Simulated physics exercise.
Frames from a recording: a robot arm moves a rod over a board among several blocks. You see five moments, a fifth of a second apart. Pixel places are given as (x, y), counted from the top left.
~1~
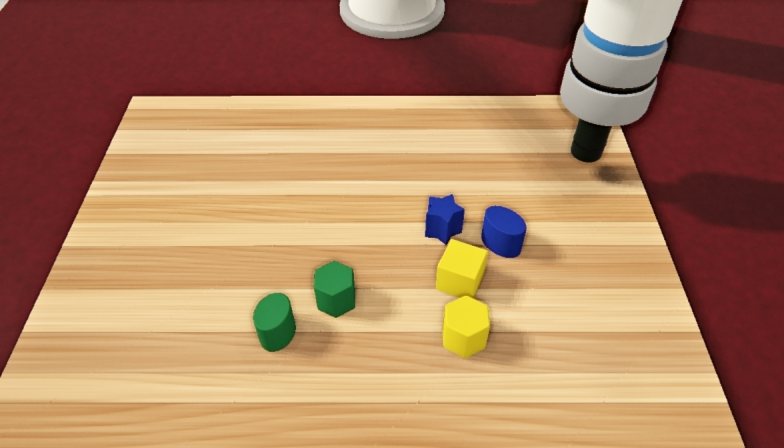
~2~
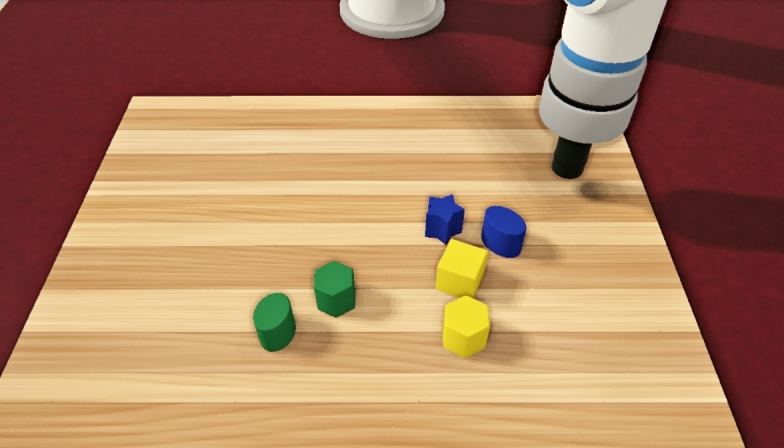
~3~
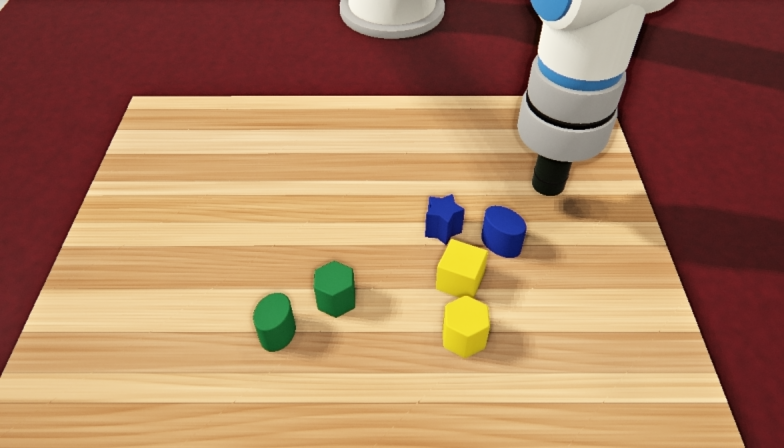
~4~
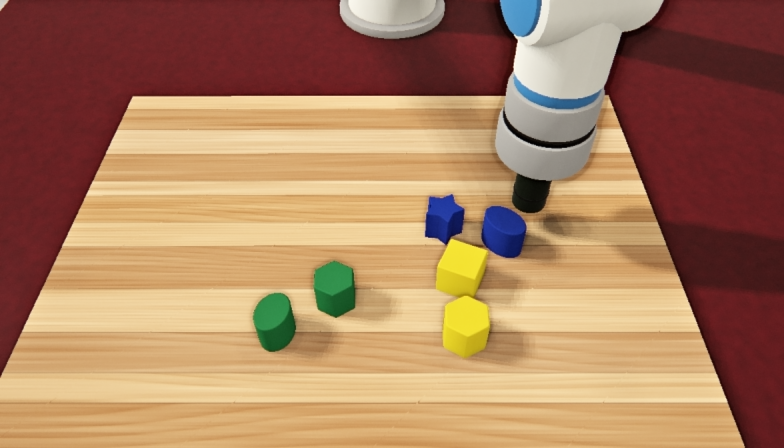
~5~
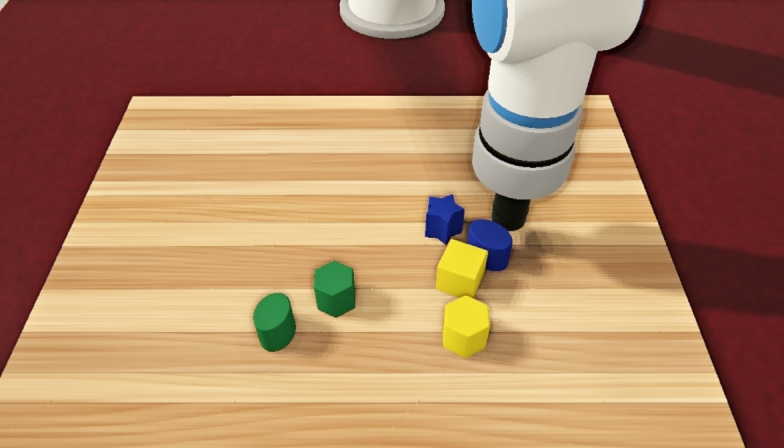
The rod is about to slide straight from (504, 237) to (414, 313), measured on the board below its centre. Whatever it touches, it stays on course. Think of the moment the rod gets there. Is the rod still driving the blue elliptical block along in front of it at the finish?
Final answer: Yes.
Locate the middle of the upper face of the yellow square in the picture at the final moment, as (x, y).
I'd guess (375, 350).
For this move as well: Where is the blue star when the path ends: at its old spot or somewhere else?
From what I can tell, it will keep its place.
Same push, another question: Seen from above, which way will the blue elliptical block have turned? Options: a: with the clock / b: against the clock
That would be b.
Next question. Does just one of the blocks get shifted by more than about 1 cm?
No.
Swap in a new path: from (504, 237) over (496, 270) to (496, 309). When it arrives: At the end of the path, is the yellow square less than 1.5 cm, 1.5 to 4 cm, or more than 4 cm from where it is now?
The move is long, over 4 cm.
The first path, step by step. One third of the way, rod (479, 245); yellow square (438, 284), turned 10° clockwise; blue elliptical block (463, 262), turned 15° anticlockwise.
Two thirds of the way, rod (448, 271); yellow square (406, 315), turned 15° clockwise; blue elliptical block (432, 290), turned 20° anticlockwise.
At the end, rod (415, 297); blue star still; yellow square (375, 350); yellow hexagon (467, 319), turned 15° anticlockwise; blue elliptical block (399, 320), turned 30° anticlockwise.
